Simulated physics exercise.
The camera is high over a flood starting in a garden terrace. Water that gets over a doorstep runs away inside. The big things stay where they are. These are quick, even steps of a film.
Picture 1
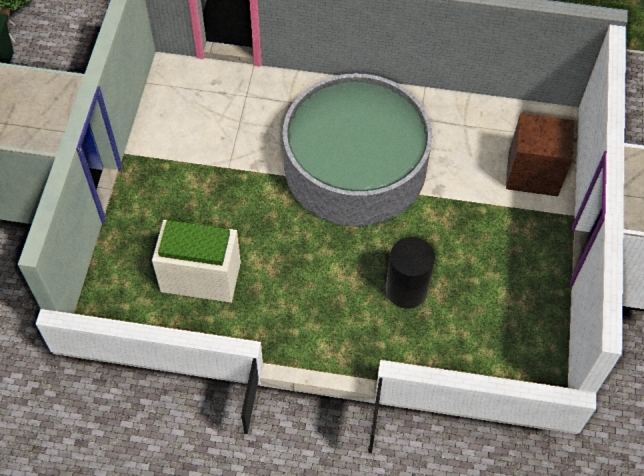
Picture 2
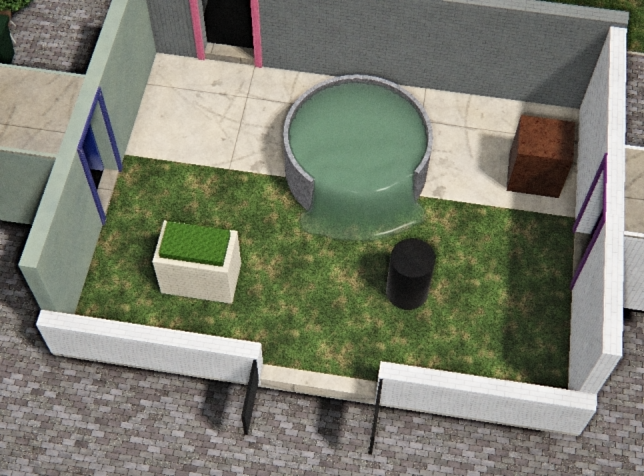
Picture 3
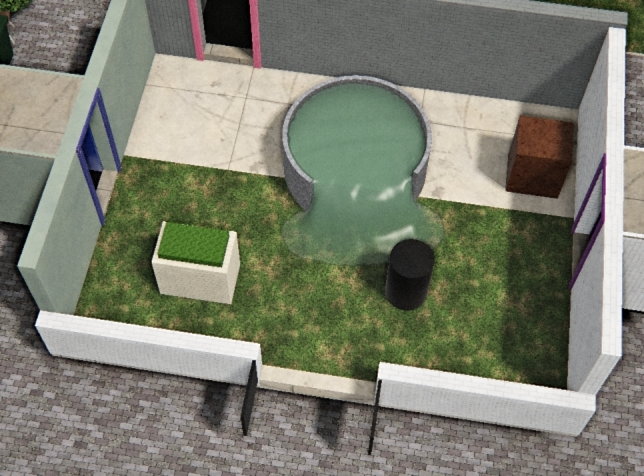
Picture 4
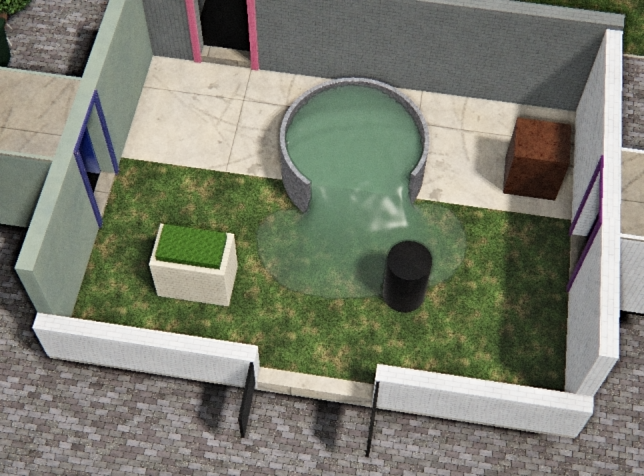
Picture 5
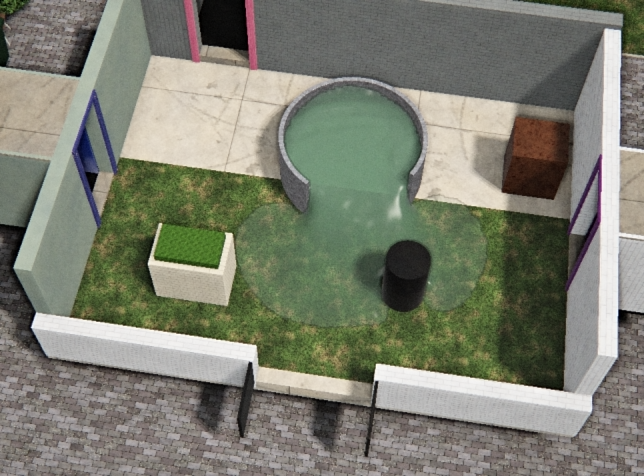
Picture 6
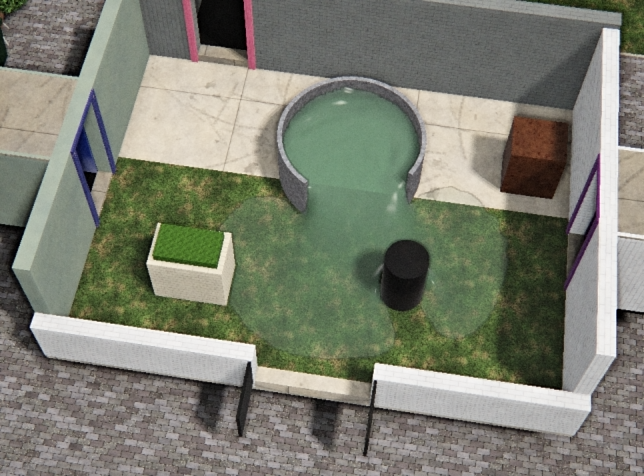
Green water pouring through a gap in a round stone pool's wall, spreading across garden grass and around a black cylinder.
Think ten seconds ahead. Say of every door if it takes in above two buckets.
In the end: The blue door holds within the limit; the purple door floods; the pink door holds within the limit.
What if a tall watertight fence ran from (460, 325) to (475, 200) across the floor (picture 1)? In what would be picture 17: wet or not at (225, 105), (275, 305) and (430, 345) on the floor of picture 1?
In that order: Dry, covered, wet.
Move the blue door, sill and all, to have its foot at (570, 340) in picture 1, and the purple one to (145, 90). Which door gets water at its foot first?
I say the door marked blue.
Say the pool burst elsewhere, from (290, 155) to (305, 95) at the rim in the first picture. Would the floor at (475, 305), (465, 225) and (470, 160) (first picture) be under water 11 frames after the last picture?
In that order: Not flooded, dry, free of water.
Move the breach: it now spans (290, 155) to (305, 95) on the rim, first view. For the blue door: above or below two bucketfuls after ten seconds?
Then: Blue lets more in.
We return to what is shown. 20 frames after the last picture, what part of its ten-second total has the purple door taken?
Near 50 in a hundred.
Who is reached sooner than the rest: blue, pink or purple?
I say the purple-painted one.
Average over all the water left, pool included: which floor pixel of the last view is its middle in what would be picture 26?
Around (376, 263).
A moment on, water covers 40 % of the floor; the blue door not reached, the purple door not reached, the pink door not reached.
Next, water covers 50 % of the floor; the blue door not reached, the purple door under two buckets in, the pink door not reached.
Then, water covers 60 % of the floor; the blue door not reached, the purple door over two buckets in, the pink door not reached.
Later, water covers 80 % of the floor; the blue door wet at the sill, nothing in, the purple door over two buckets in, the pink door not reached.
In the end, water covers 100 % of the floor; the blue door wet at the sill, nothing in, the purple door far over two buckets in, the pink door wet at the sill, nothing in.
